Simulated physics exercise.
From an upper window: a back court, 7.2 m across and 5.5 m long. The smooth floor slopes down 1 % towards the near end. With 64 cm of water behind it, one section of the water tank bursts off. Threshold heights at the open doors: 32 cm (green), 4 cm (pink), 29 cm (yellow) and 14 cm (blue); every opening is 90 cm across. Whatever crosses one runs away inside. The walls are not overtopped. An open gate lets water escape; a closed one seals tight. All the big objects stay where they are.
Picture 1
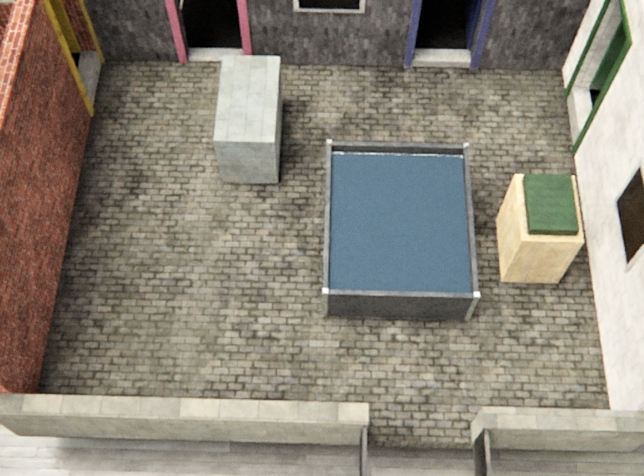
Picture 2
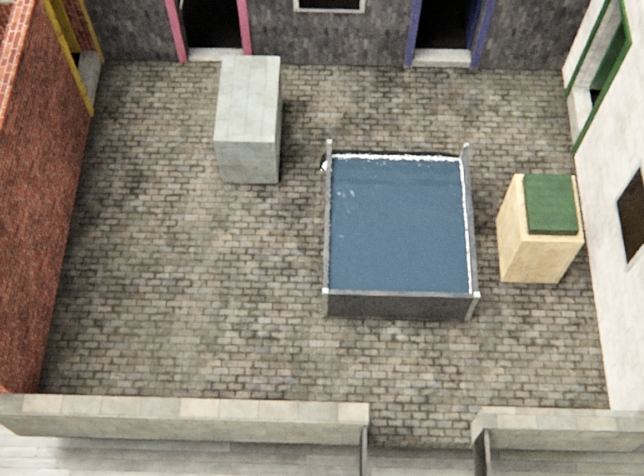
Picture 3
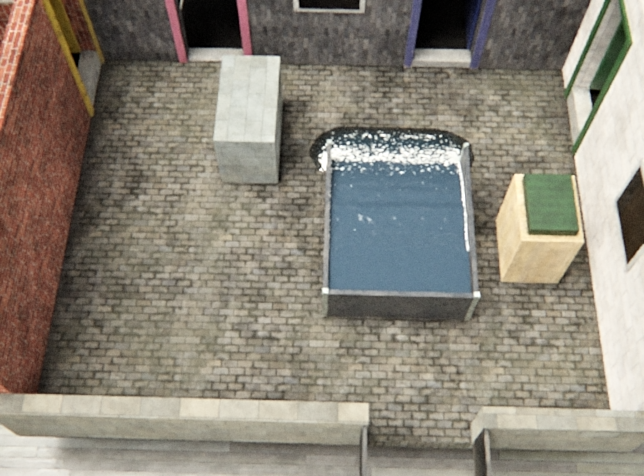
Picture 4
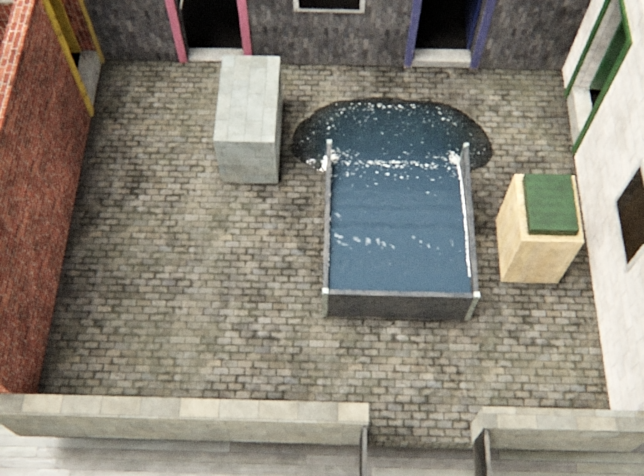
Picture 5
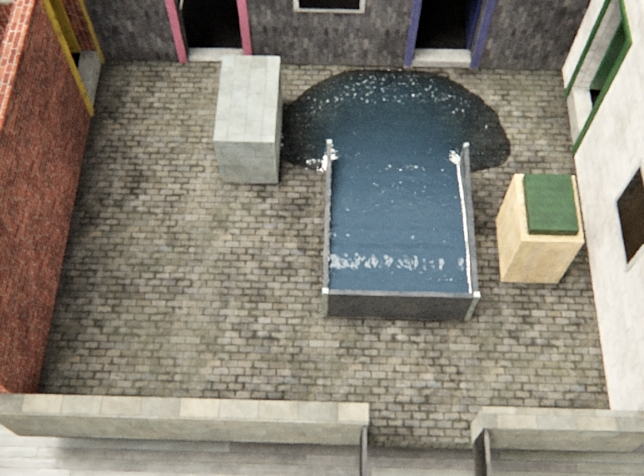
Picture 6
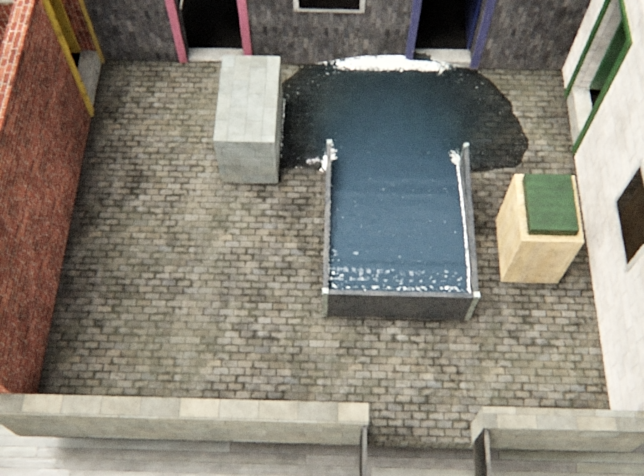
Water burst out of the far side of a blue-filled tank in a paved courtyard, fanning across the bricks in a dark, rounded pool that reached the pale block and the back wall, where it foamed white.
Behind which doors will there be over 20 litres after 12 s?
Door by door: At the green door it does not reach the limit; at the pink door it goes over the limit; at the yellow door it stays under the limit; at the blue door it goes over the limit.
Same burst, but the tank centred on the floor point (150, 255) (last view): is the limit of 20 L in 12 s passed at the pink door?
Against that limit: Pink above.
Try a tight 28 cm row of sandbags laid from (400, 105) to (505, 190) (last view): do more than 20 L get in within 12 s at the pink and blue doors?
Then: Pink over, blue below.
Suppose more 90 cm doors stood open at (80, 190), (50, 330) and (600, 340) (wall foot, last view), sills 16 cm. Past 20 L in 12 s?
In that order: Under, not over, not over.
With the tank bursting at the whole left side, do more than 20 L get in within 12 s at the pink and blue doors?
Then: Pink over, blue below.
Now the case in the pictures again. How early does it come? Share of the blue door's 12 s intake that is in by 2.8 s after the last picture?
Some 95 per cent by then.
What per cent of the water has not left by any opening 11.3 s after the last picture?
Some 84 per cent remains.
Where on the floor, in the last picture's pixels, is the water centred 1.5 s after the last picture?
Around (384, 155).
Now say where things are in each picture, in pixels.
Still water, 64 cm deep, in the water tank at (399, 218), in the first picture.
Water pours out on the water tank's far side and has run 1.0 m, to (324, 167); typically 9 cm deep outside, 64 cm at the water tank's back, in the second picture.
The front is at (316, 153), 1.2 m from the gap on the water tank's far side; 1.4 m2 of floor is under water; 64 cm left at the back of the water tank, in the third picture.
Water pours out on the water tank's far side and has run 1.5 m, to (309, 125); typically 9 cm deep outside, 64 cm at the water tank's back, in the fourth picture.
The front is at (342, 78), 1.9 m from the gap on the water tank's far side; 4.5 m2 of floor is under water; 63 cm left at the back of the water tank, in the fifth picture.
The front is at (315, 65), 2.3 m from the gap on the water tank's far side; 5.8 m2 of floor is under water; 56 cm left at the back of the water tank, in the sixth picture.
Then, 0.7 s after the last picture water covers 20 % of the floor and is deepest (40 cm) near (381, 72); green door not reached, pink door 3 cm at the sill, 0 L in, yellow door not reached, blue door 33 cm at the sill, 49 L in.
Then, 1.5 s after the last picture water covers 30 % of the floor and is deepest (37 cm) near (556, 77); green door 15 cm at the sill, 0 L in, pink door 9 cm at the sill, 1 L in, yellow door not reached, blue door 32 cm at the sill, 134 L in.
Then, 2.8 s after the last picture water covers 45 % of the floor and is deepest (27 cm) near (556, 77); green door 20 cm at the sill, 0 L in, pink door 11 cm at the sill, 21 L in, yellow door 23 cm at the sill, 0 L in, blue door 18 cm at the sill, 201 L in.
Then, 6.3 s after the last picture water covers 90 % of the floor and is deepest (16 cm) near (604, 426); green door 11 cm at the sill, 0 L in, pink door 5 cm at the sill, 50 L in, yellow door 8 cm at the sill, 0 L in, blue door 8 cm at the sill, 208 L in.
Then, 11.3 s after the last picture water covers 95 % of the floor and is deepest (10 cm) near (136, 413); green door 5 cm at the sill, 0 L in, pink door 3 cm at the sill, 51 L in, yellow door 4 cm at the sill, 0 L in, blue door 3 cm at the sill, 208 L in.
